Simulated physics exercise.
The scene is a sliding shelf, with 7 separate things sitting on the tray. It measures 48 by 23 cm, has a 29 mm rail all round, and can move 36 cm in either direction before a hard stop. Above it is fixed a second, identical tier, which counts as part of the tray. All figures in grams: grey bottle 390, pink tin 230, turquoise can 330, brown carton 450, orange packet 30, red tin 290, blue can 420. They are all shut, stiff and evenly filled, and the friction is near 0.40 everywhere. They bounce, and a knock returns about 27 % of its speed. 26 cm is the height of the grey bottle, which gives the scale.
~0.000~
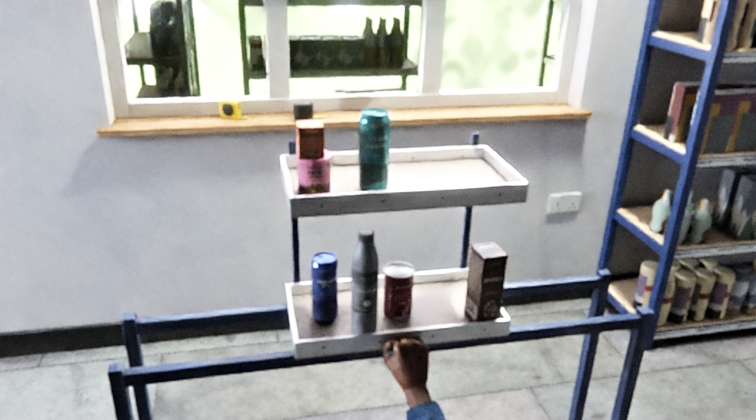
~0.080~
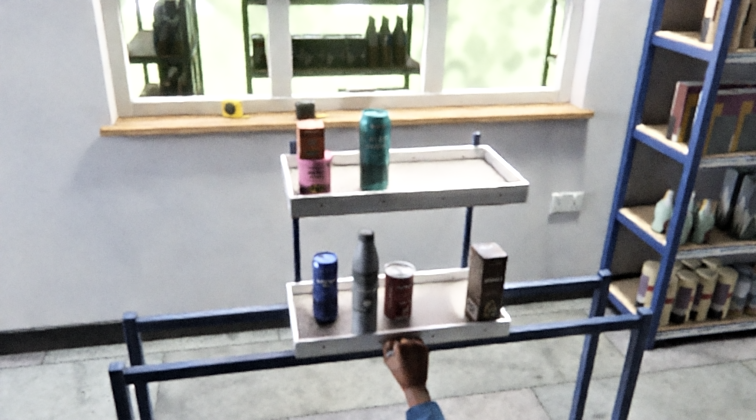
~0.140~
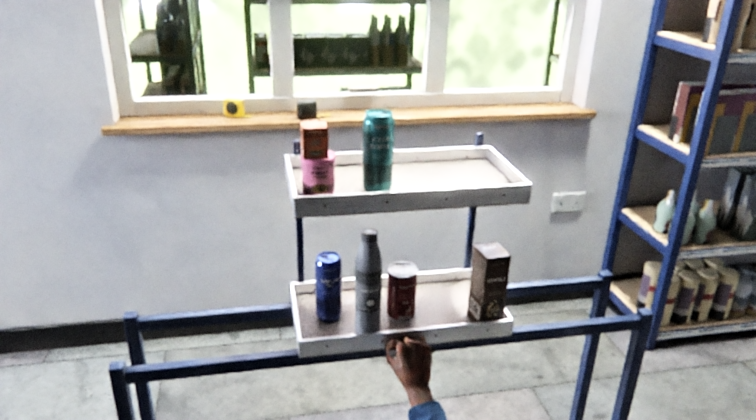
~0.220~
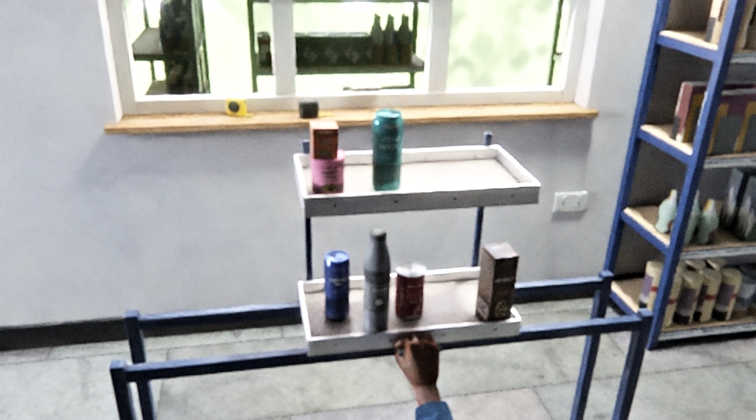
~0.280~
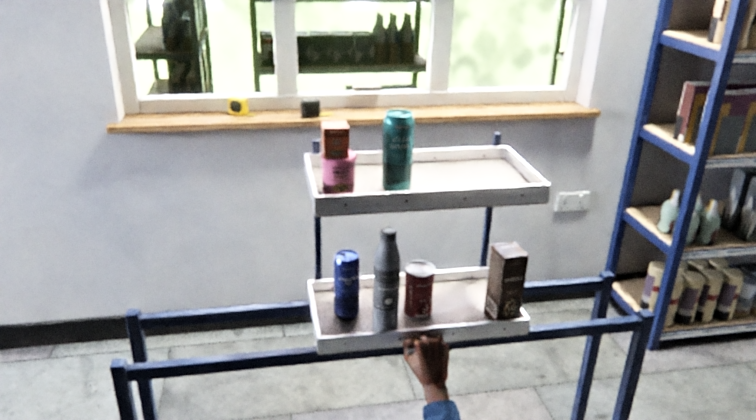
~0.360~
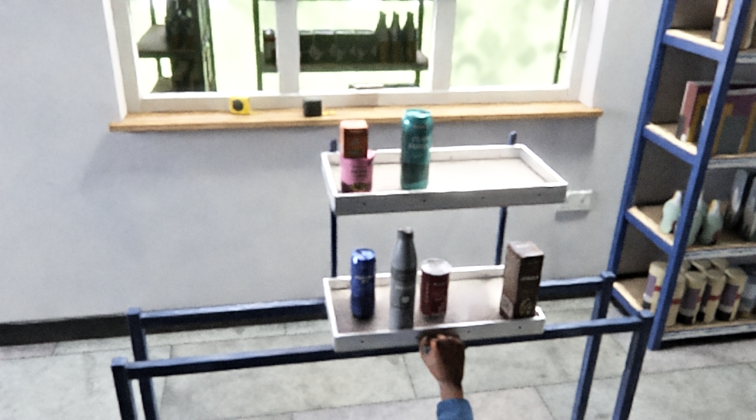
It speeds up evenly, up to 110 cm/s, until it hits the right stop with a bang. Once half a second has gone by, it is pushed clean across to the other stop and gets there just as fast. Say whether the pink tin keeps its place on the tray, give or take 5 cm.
The item sits where it sat.
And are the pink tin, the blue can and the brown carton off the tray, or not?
Pink tin: Stays in bounds; blue can: Stays in bounds; brown carton: Goes out of bounds.
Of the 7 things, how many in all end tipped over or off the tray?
Tally: 6.
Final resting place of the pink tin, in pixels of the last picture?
It comes to rest near (128, 183).
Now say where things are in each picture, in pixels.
In the first picture, tray midway; pink tin (314, 174); grey bottle (365, 284).
In the second picture, tray midway; brown carton (485, 286); orange packet (310, 139).
In the third picture, tray 1 cm right; red tin (402, 292); blue can (329, 288).
In the fourth picture, tray 3 cm right; grey bottle (377, 283); turquoise can (387, 153).
In the fifth picture, tray 5 cm right; brown carton (505, 285); orange packet (335, 139).
In the sixth picture, tray 9 cm right; pink tin (357, 172); red tin (435, 289).
After 0.86 s, tray 36 cm right; brown carton now off the tray; pink tin slid 12 cm near (532, 165); grey bottle leaning 44°.
After 1.36 s, tray 35 cm right; pink tin slid 13 cm near (533, 165); grey bottle on its side; turquoise can on its side.
After 2.56 s, tray 36 cm left; pink tin slid 7 cm near (168, 181); grey bottle on its side; turquoise can on its side.
At rest (4.0 s), off the tray, brown carton; tipped over on the tray, grey bottle, turquoise can, orange packet, red tin and blue can; pink tin in place, give or take 5 cm. Seen from the same camera at the end, pink tin near (128, 183).
